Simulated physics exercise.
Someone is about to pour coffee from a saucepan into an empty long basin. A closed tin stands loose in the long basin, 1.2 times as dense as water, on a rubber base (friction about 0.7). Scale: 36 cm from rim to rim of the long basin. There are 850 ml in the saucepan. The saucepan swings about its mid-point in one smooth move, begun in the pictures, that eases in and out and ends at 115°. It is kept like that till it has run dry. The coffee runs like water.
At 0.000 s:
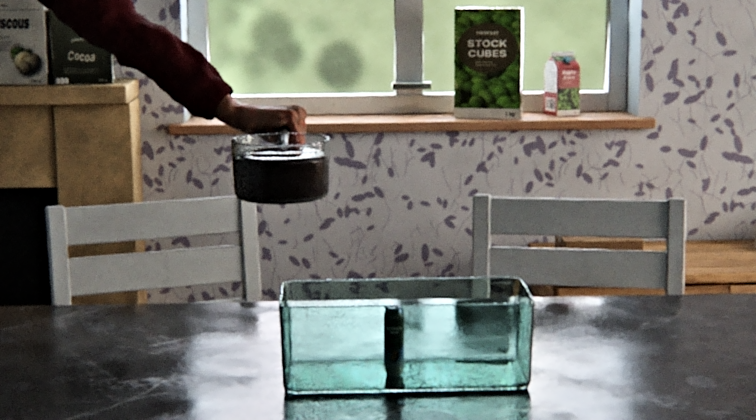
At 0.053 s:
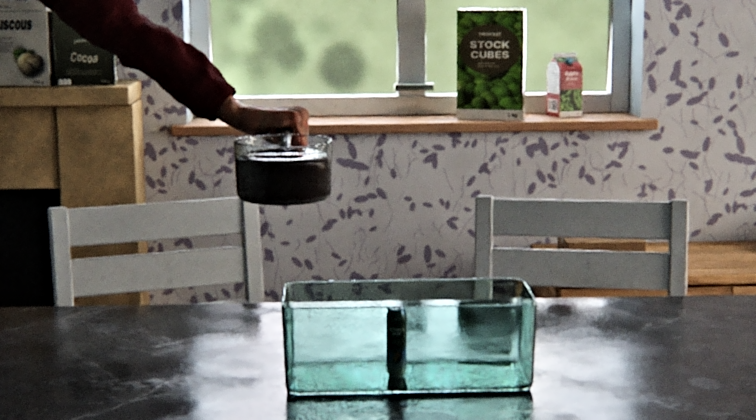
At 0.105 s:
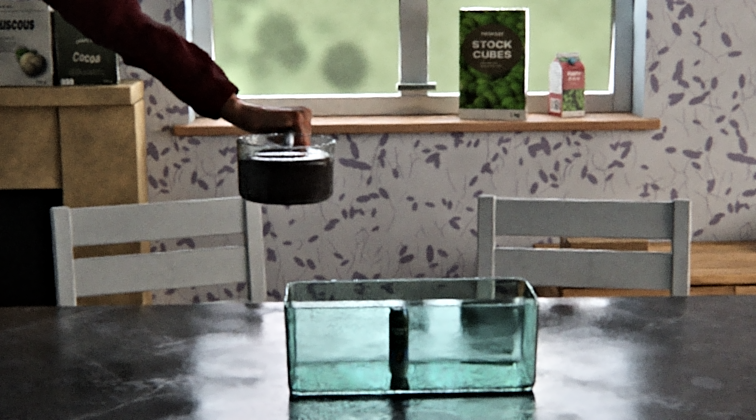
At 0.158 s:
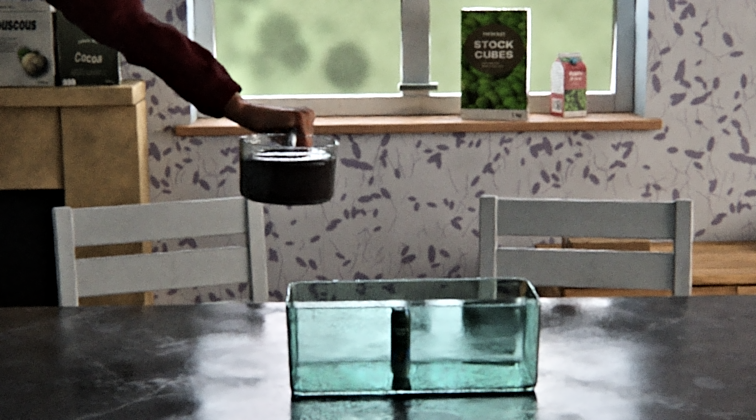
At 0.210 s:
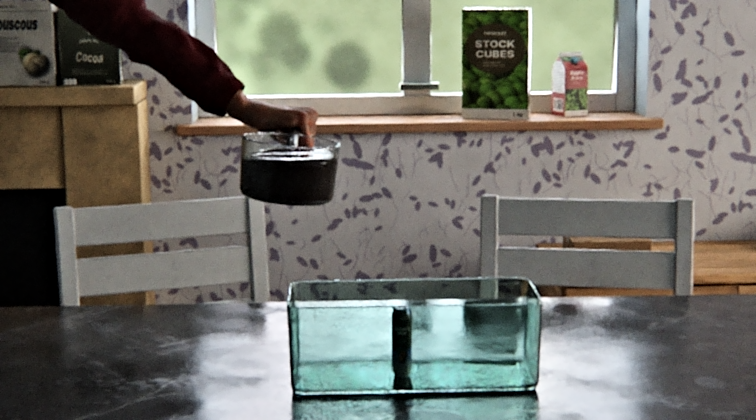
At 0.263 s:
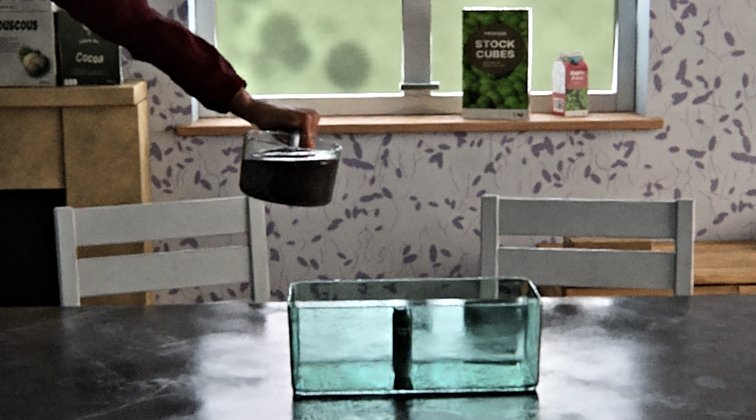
To begin with, a hand in a dark red sleeve holds a clear saucepan of dark liquid level, above and to the left of a greenish glass basin on a dark table. The hand then tilts the saucepan slightly, its right side dipping, while the basin stays put.
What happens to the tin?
It keeps standing.
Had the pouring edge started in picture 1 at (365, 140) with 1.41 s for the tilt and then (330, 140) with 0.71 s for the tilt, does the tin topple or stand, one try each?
First it remains upright; then it falls.
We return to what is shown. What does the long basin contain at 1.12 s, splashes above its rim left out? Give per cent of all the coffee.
Some 74 per cent.
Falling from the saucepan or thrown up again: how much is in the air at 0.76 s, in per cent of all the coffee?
About 28 per cent.
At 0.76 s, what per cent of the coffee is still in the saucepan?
Near 66 in a hundred.
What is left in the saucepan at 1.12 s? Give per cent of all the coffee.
About 10 per cent.
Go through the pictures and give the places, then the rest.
In the first frame, it leans 0°; its right rim is at (329, 140); the coffee meets the walls at (235, 155) and (327, 153); the long basin's rim runs from (281, 295) to (527, 291); the tin's top is at (394, 310).
In the second frame, it leans 0°; its right rim is at (331, 142); the coffee meets the walls at (237, 156) and (330, 155).
In the third frame, it leans 2°; its right rim is at (334, 143); the coffee meets the walls at (240, 156) and (332, 155).
In the fourth frame, it leans 4°; its right rim is at (337, 144); the coffee meets the walls at (242, 156) and (334, 155).
In the fifth frame, it leans 6°; its right rim is at (339, 146); the coffee meets the walls at (244, 155) and (336, 155).
In the sixth frame, it leans 10°; its right rim is at (340, 149); the coffee meets the walls at (244, 156) and (338, 156).
Then, 0.76 s in, the tilt is 64° and 67 per cent is still to pour; the tin stands where it began.
Then, 1.12 s in, the tilt is 103° and 11 per cent is still to pour; the tin stands where it began.
Then, 1.50 s in, the tilt is 115° and 0 per cent is still to pour; the tin stands where it began.
Then, 1.91 s in, the tilt is 115° and 0 per cent is still to pour; the tin stands where it began.
Finally, the tin stands where it began.
